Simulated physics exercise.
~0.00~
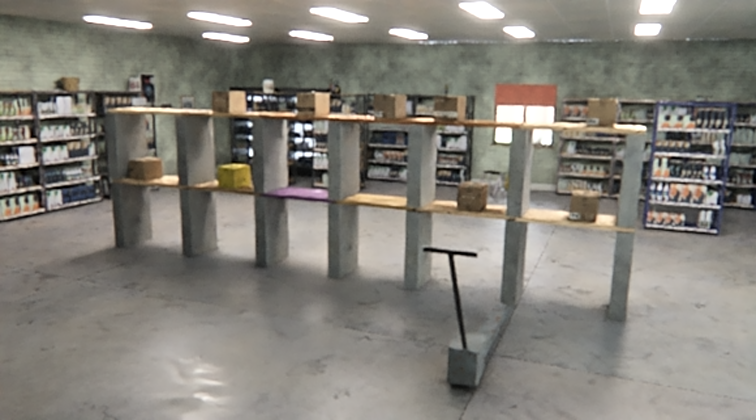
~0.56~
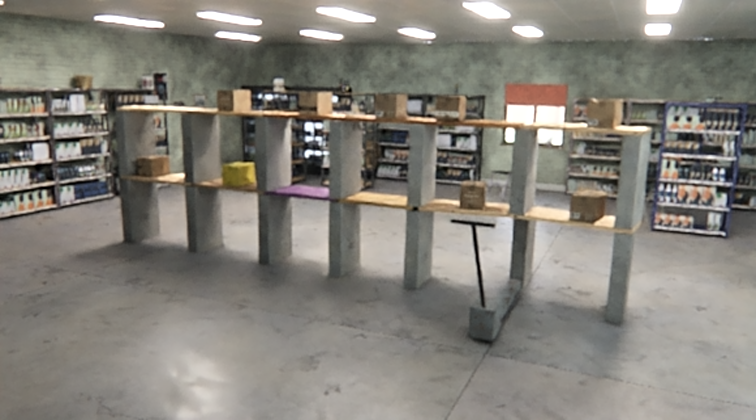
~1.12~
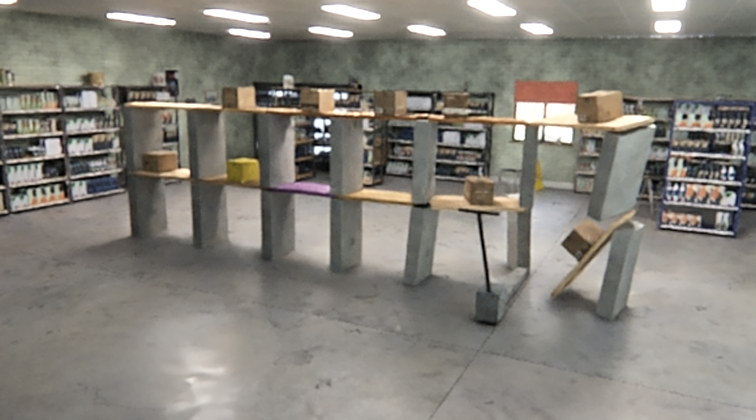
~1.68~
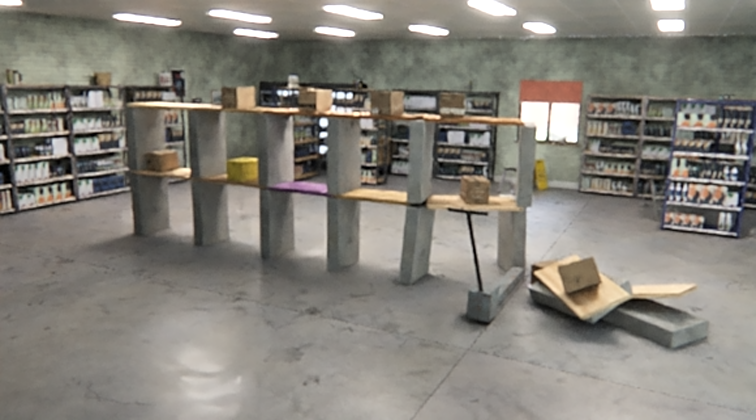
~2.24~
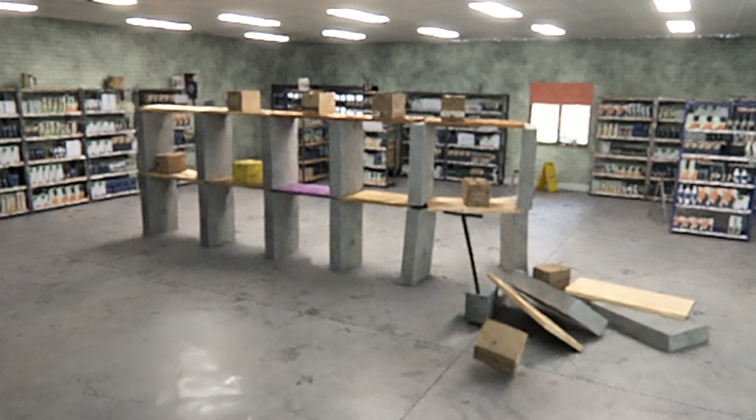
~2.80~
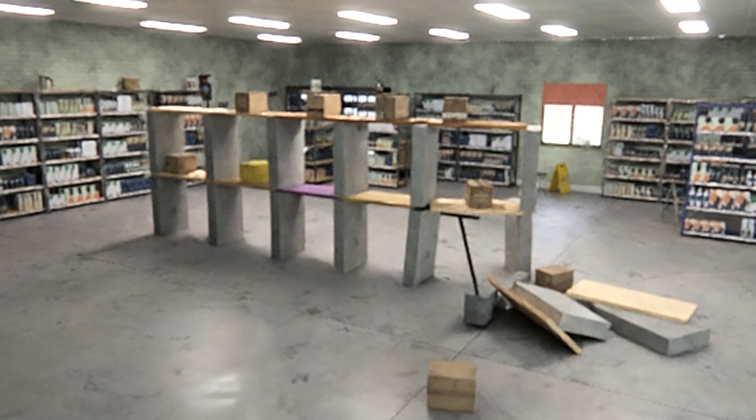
In a shop, a jack slides into a makeshift rack and its right end collapses.
